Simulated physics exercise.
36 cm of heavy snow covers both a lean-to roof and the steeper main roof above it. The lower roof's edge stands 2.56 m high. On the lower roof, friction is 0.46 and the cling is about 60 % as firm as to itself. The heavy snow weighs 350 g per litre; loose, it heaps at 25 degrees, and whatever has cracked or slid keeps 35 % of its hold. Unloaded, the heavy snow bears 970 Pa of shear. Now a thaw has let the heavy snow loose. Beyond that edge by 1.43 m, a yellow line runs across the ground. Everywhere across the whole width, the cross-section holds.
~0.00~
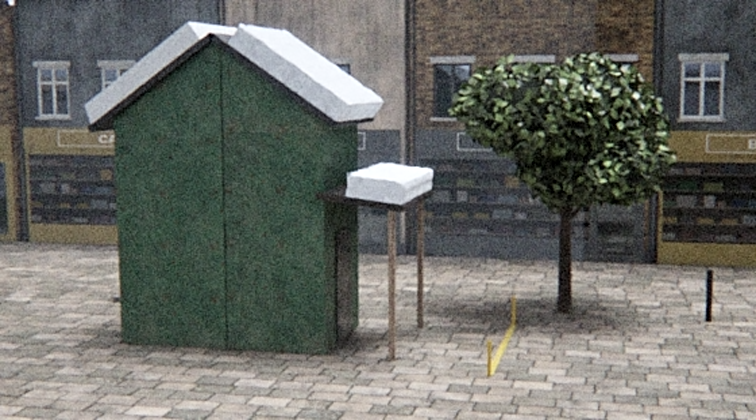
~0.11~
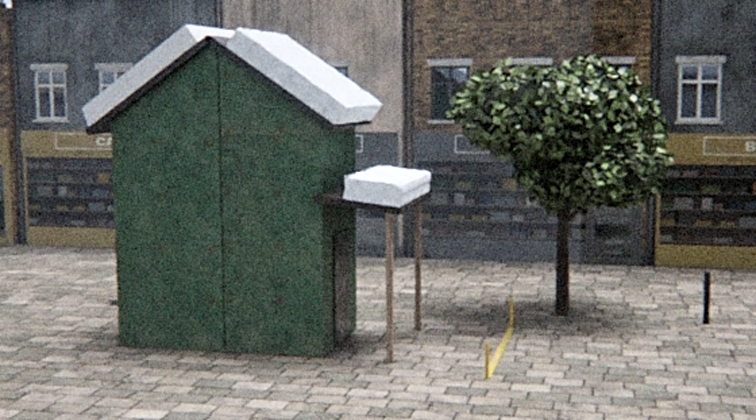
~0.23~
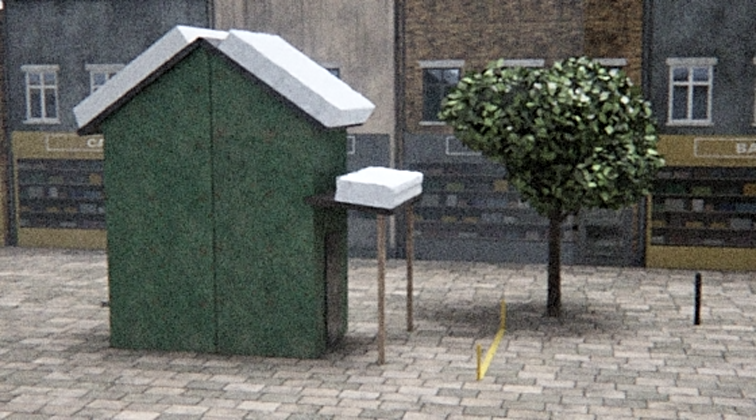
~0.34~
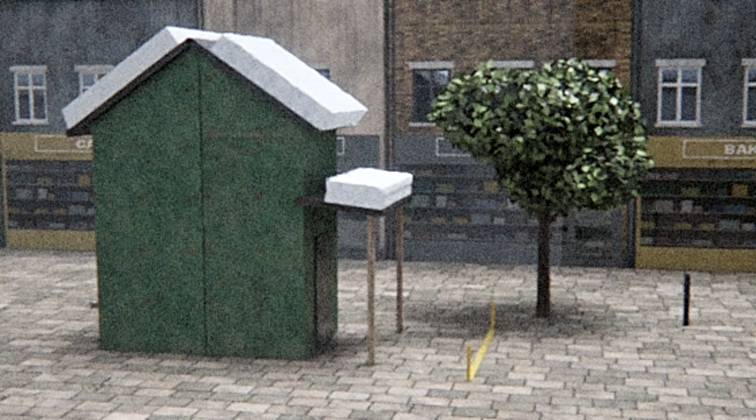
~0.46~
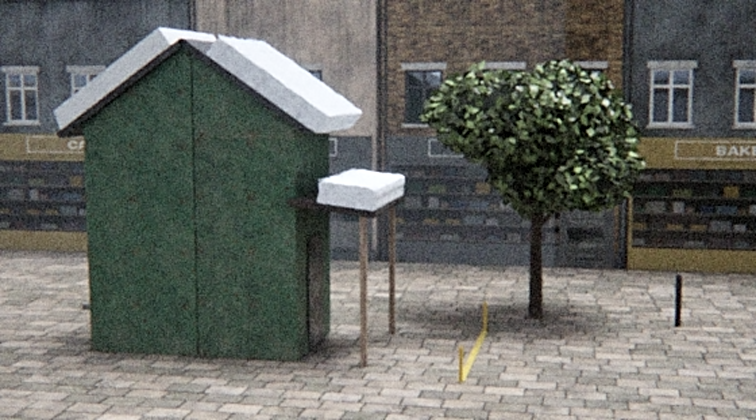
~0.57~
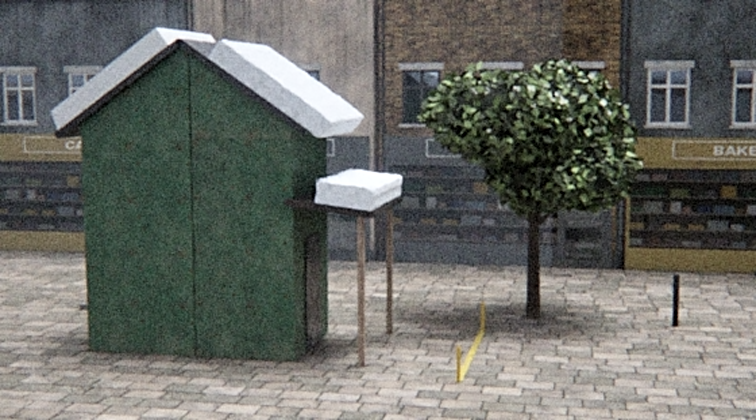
White slab of snow sliding slightly down the right slope of a green shed's roof beside a tree, as the view drifts right.
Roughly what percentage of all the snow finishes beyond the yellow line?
About 28 %.
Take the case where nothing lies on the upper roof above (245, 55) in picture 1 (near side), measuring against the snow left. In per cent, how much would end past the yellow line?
I'd say close to 20 percent.
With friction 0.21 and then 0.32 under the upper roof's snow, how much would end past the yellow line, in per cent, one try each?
Roughly 50 per cent first, roughly 45 per cent second.
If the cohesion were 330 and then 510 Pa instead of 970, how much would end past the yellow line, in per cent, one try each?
First try roughly 40 per cent, second try roughly 40 per cent.
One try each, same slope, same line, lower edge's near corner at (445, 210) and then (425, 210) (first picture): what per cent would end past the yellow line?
The first try gives 7 percent and the second gives 18 percent.
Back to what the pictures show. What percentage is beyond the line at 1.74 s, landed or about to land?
I'd put it at roughly 0 %.
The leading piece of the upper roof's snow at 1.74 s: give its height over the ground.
Height: Approx. 2.4 m.
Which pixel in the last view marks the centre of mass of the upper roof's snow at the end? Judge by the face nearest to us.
Centre noted at roughly (451, 344).
By 1.11 s, none is below the lower edge and 0 % is past the line.
By 1.74 s, 3 % is below the lower edge and 0 % is past the line.
By 2.37 s, 56 % is below the lower edge and 11 % is past the line.
By 3.00 s, 73 % is below the lower edge and 28 % is past the line.
By 3.90 s, at the end, 74 % is below the lower edge and 28 % is past the line.
